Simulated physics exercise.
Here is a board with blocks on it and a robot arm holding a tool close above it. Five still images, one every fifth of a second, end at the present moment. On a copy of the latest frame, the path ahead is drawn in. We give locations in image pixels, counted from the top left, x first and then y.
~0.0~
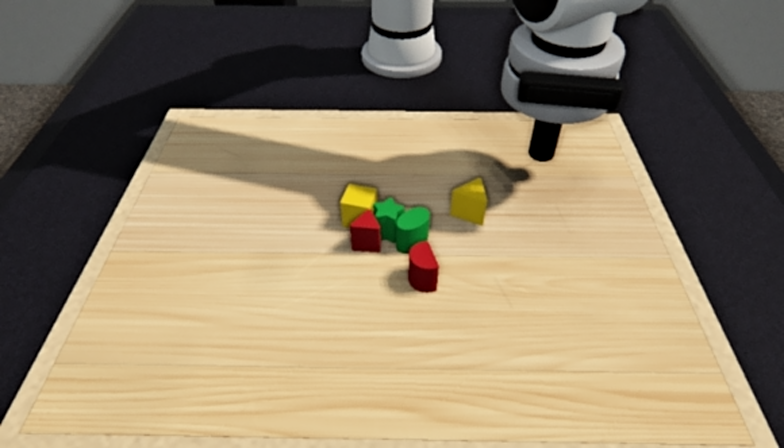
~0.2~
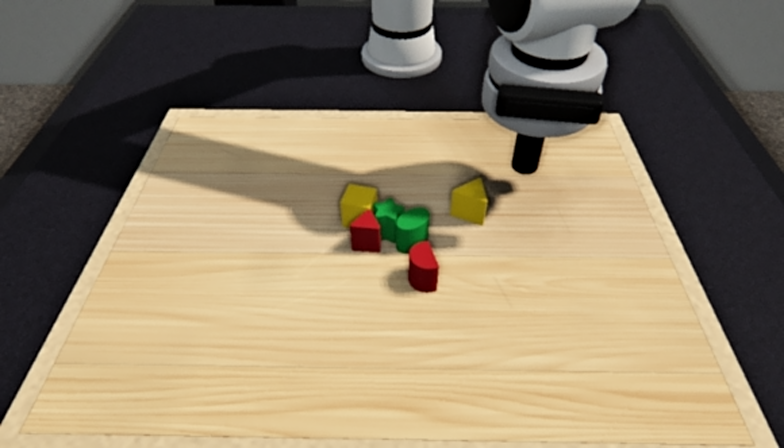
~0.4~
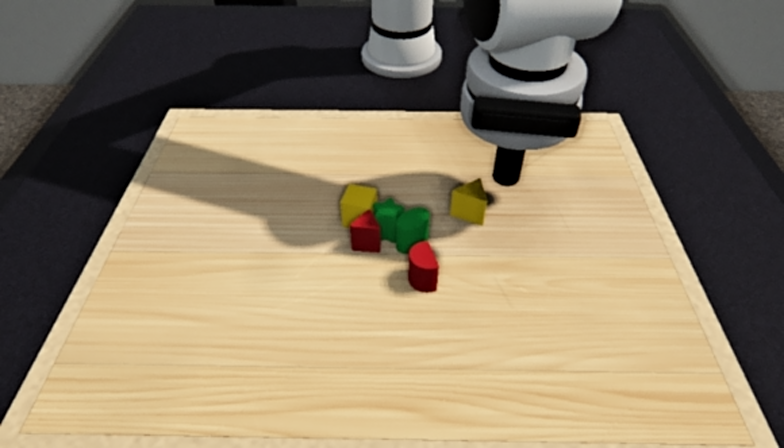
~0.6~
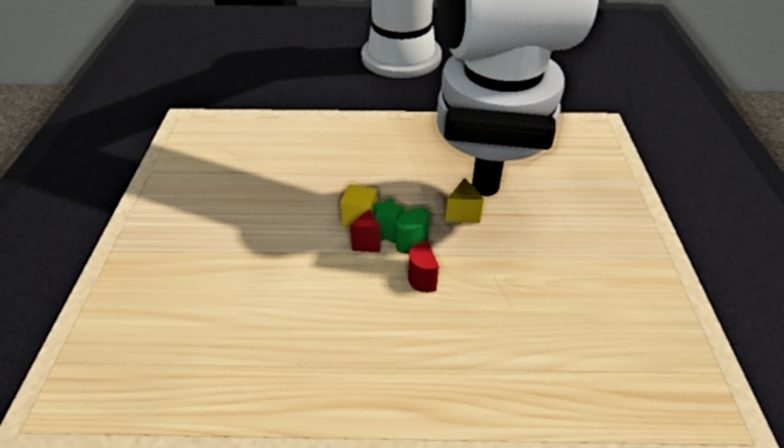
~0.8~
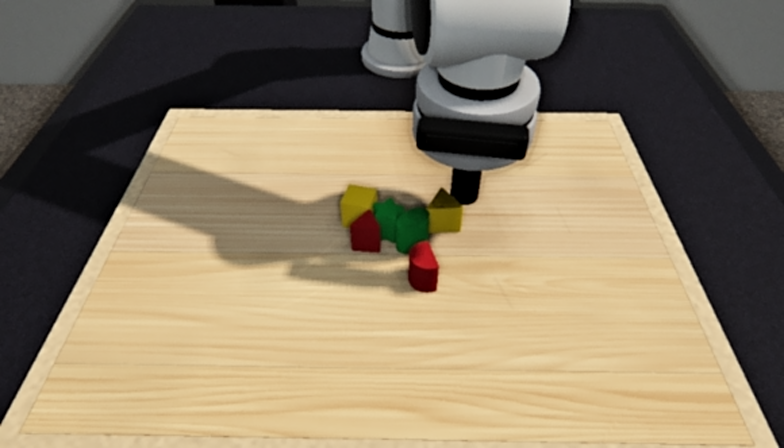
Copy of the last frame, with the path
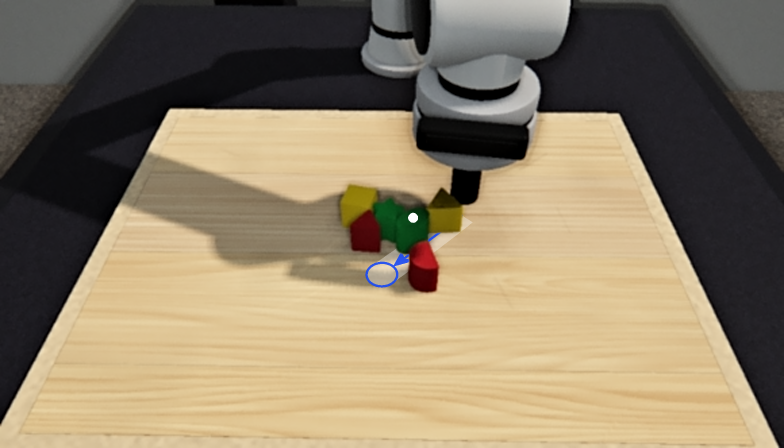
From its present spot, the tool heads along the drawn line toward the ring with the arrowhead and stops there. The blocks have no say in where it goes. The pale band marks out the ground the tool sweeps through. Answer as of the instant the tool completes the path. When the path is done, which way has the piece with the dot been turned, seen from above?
Watching from overhead, you'd notice the piece with the dot rotating counter-clockwise.
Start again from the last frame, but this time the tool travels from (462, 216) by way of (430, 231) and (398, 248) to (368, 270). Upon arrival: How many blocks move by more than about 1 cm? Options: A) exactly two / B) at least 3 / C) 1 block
B.
The drawn path runs in a line from (462, 216) to (382, 274); the dot is on the green oval.
The first path, step by step. One third of the way, tool at (438, 216); red triangular block at (357, 220), turned 20° anticlockwise; green star block at (378, 210), turned 40° clockwise; green oval at (395, 231), turned 45° anticlockwise; yellow triangular block at (412, 214), turned 35° clockwise.
Two thirds of the way, tool at (411, 236); red triangular block at (330, 221); green star block at (357, 216), turned 95° clockwise; green oval at (377, 246), turned 100° anticlockwise; yellow triangular block at (384, 226), turned 45° clockwise.
At the end, tool at (382, 256); red triangular block at (323, 220), turned 20° anticlockwise; green star block at (349, 216), turned 125° clockwise; green oval at (348, 257), turned 110° anticlockwise; yellow triangular block at (362, 235), turned 65° clockwise.
